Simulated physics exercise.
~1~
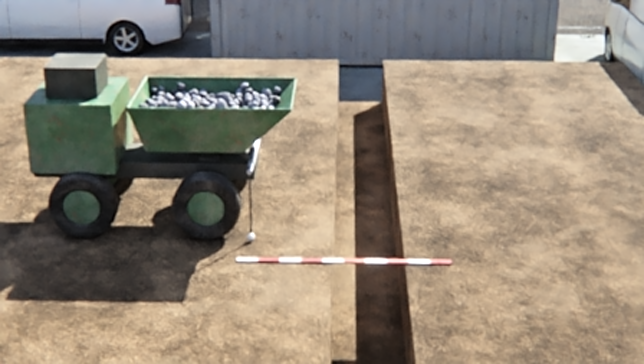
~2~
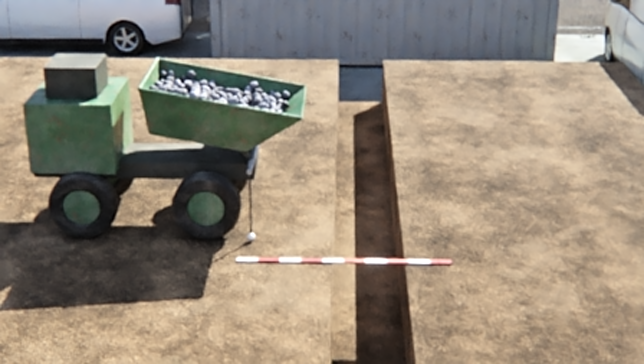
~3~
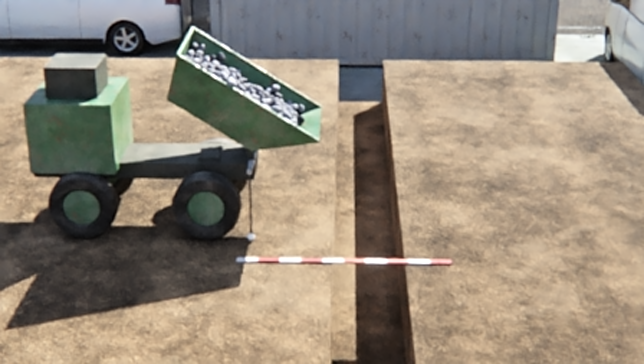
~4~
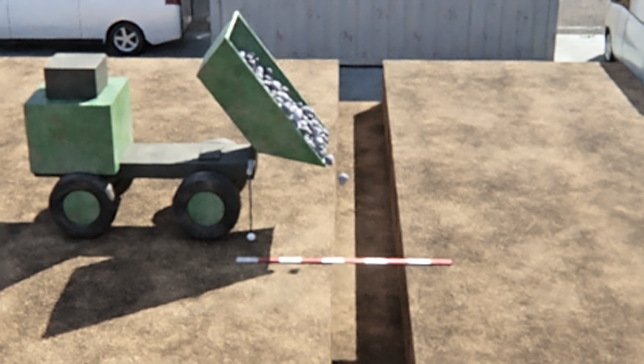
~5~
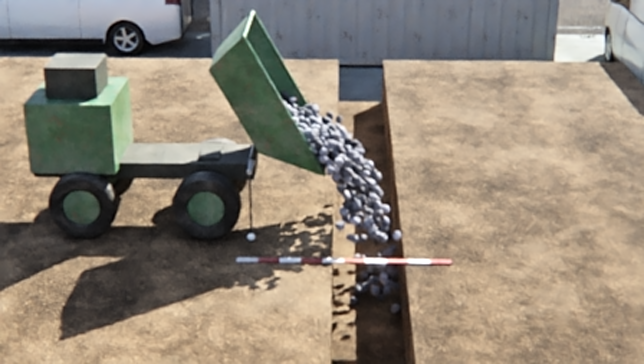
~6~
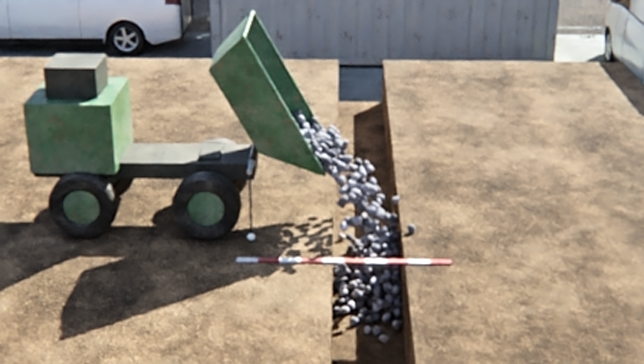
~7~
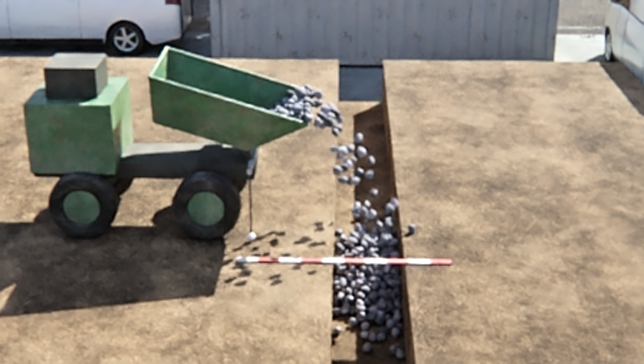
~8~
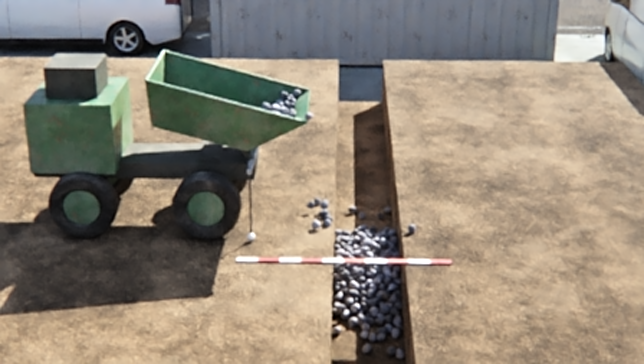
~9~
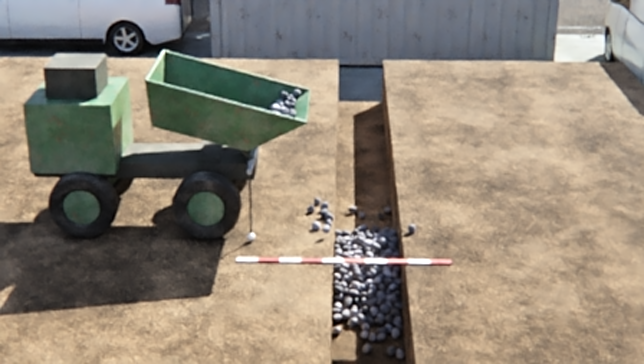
A small green dumper stands on bare brown ground to the left of a straight-sided trench, its open body heaped with grey stones behind a red and white striped staff. The body tips steadily toward the right, growing steeper until a first stone drops off the lip. The rest then pour out in a thick stream, tumbling into the trench and piling up beneath the staff. The body swings part of the way back down while the last falling stones land. It rests slightly tilted with a few stones still inside, most of the load in the trench and a few scattered near its edge.
